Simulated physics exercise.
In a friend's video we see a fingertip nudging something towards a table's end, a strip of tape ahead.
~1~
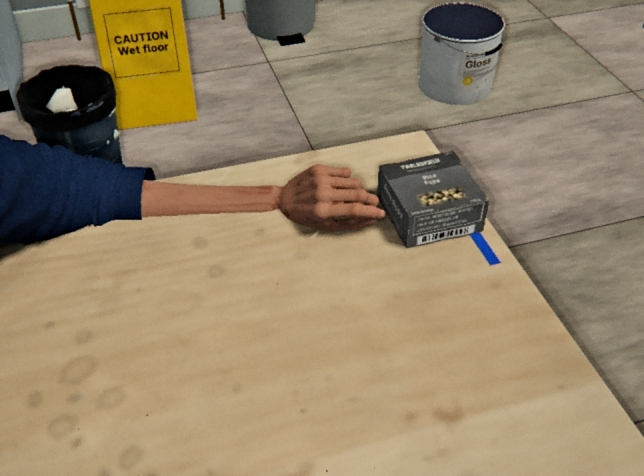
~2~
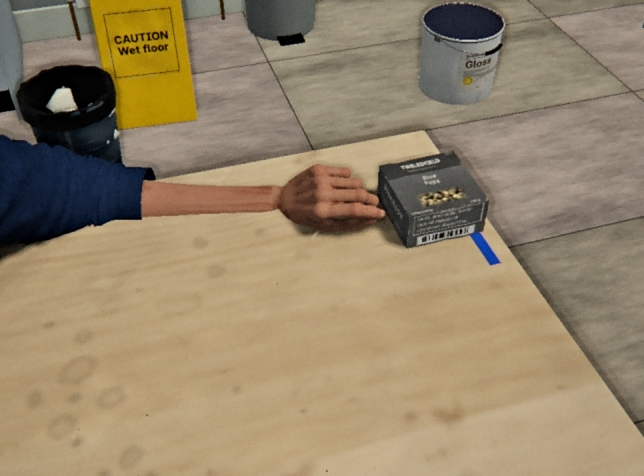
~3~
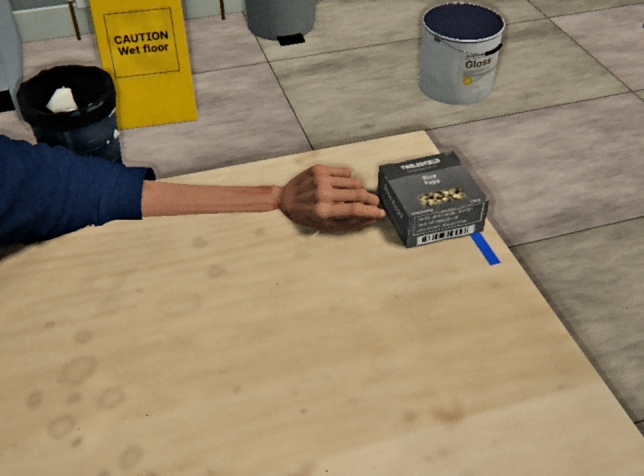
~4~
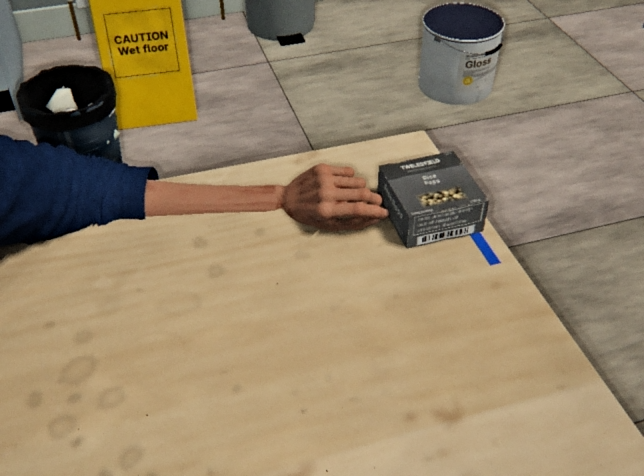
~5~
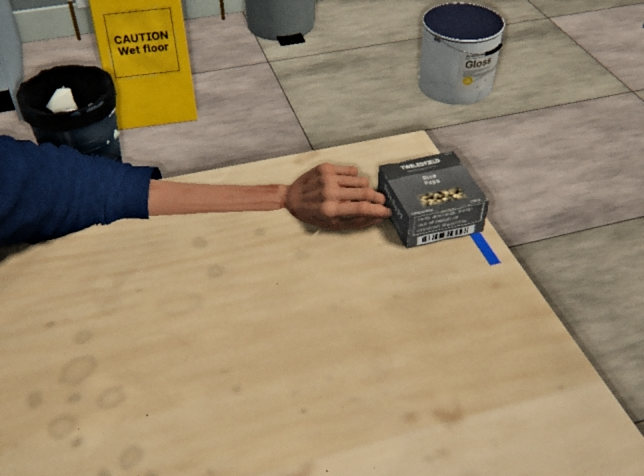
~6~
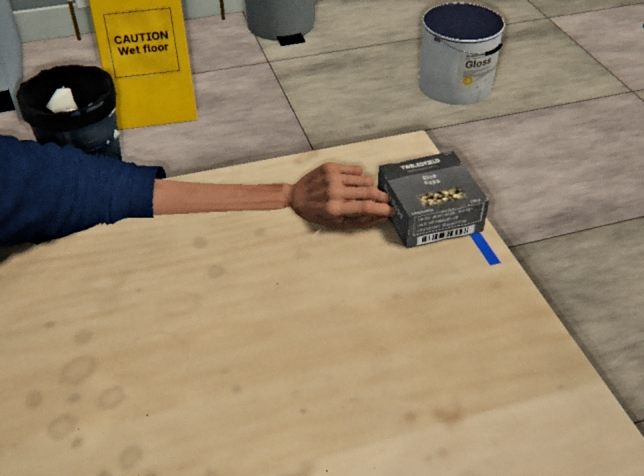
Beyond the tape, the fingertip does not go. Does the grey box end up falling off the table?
Looks like it's going to be gone from the table.
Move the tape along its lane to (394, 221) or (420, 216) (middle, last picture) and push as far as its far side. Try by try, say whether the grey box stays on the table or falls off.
Note - try 1 safe on top, try 2 safe on top.
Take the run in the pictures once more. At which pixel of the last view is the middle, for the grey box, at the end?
(449, 460).
Then, 1.38 s past the last view, grey box on its side near (502, 239).
Finally, the grey box drops to the floor, near (449, 460).
